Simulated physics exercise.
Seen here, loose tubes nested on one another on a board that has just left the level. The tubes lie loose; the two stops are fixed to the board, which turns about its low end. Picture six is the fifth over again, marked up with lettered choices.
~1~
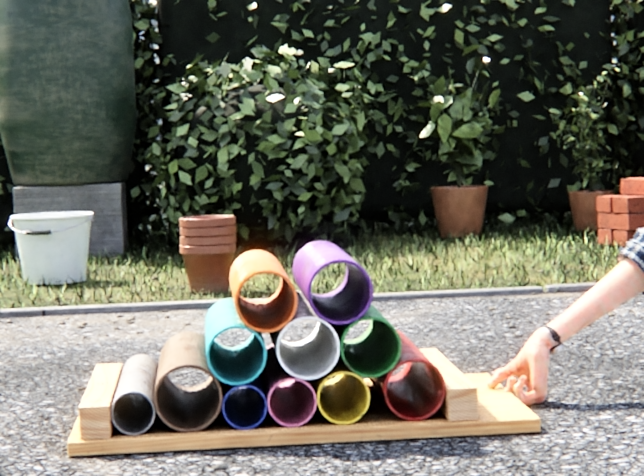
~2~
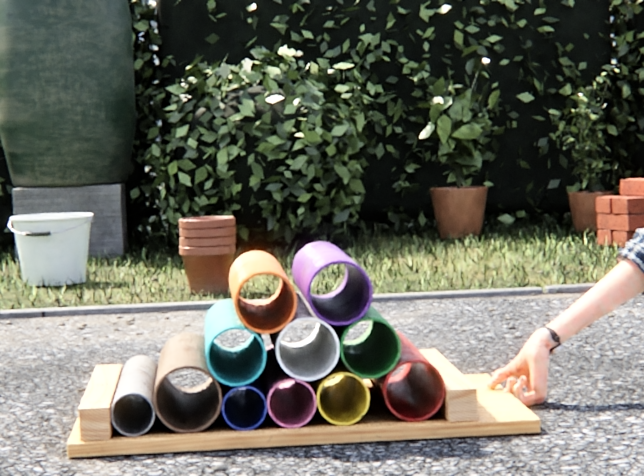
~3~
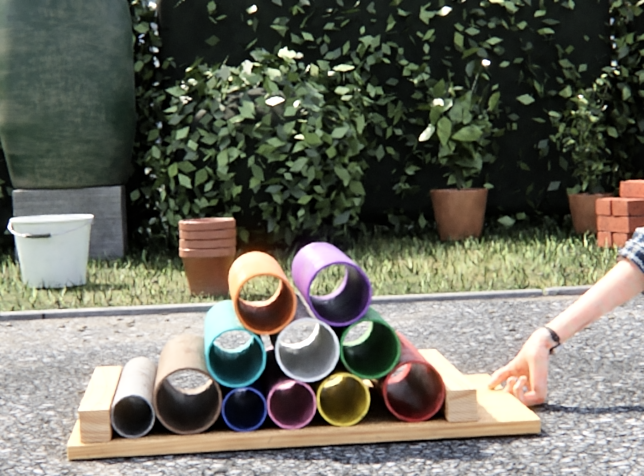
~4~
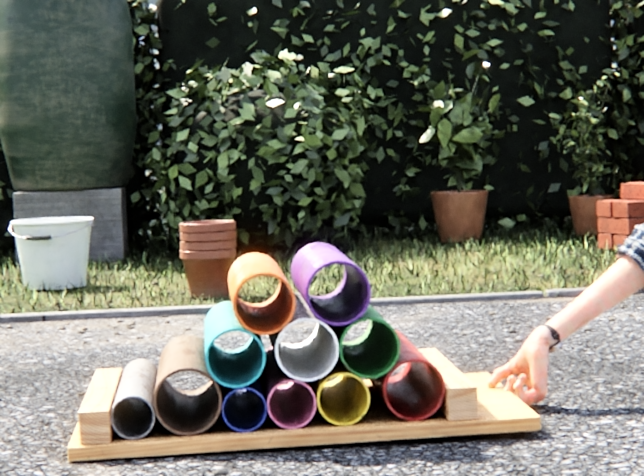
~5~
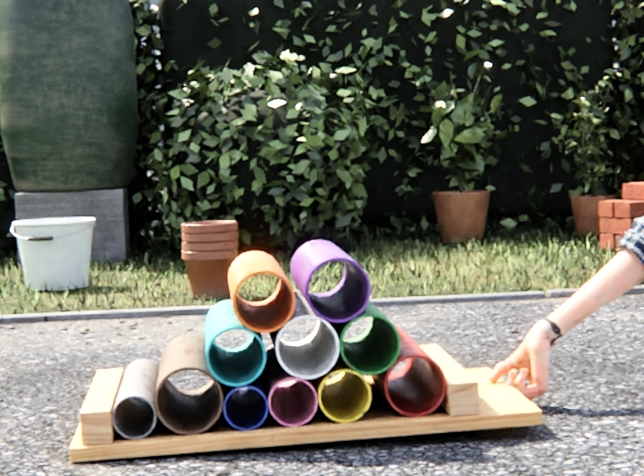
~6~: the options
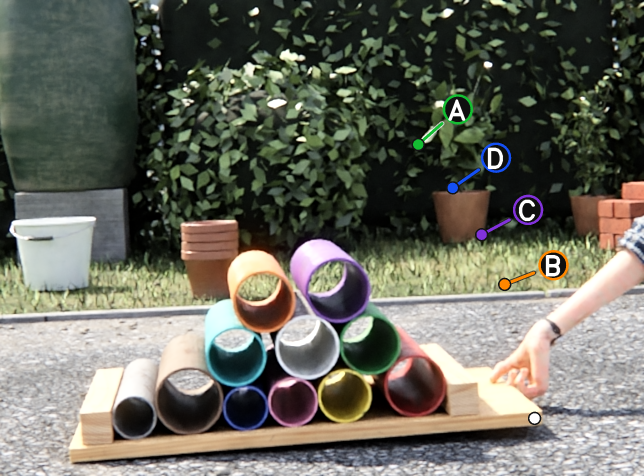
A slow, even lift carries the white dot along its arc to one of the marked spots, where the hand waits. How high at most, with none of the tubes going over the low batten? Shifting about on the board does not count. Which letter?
The highest mark that will do is B.
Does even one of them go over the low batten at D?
At D: Yes.
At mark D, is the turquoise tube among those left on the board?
The turquoise tube: Yes.
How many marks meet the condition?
One of the four.
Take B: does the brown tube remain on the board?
Yes.
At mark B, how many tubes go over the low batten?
It comes to none.
On the marked copy, A at (419, 144); B at (505, 284); C at (482, 235); D at (453, 188); the white dot at (535, 418).
Following B. Soon after the start, board at 14°.
Later, board at 19°.
In the end, board at 19°, none over the low batten.
As for the rest, A two over the low batten (purple, orange); C one over the low batten (orange); D two over the low batten (purple, orange).
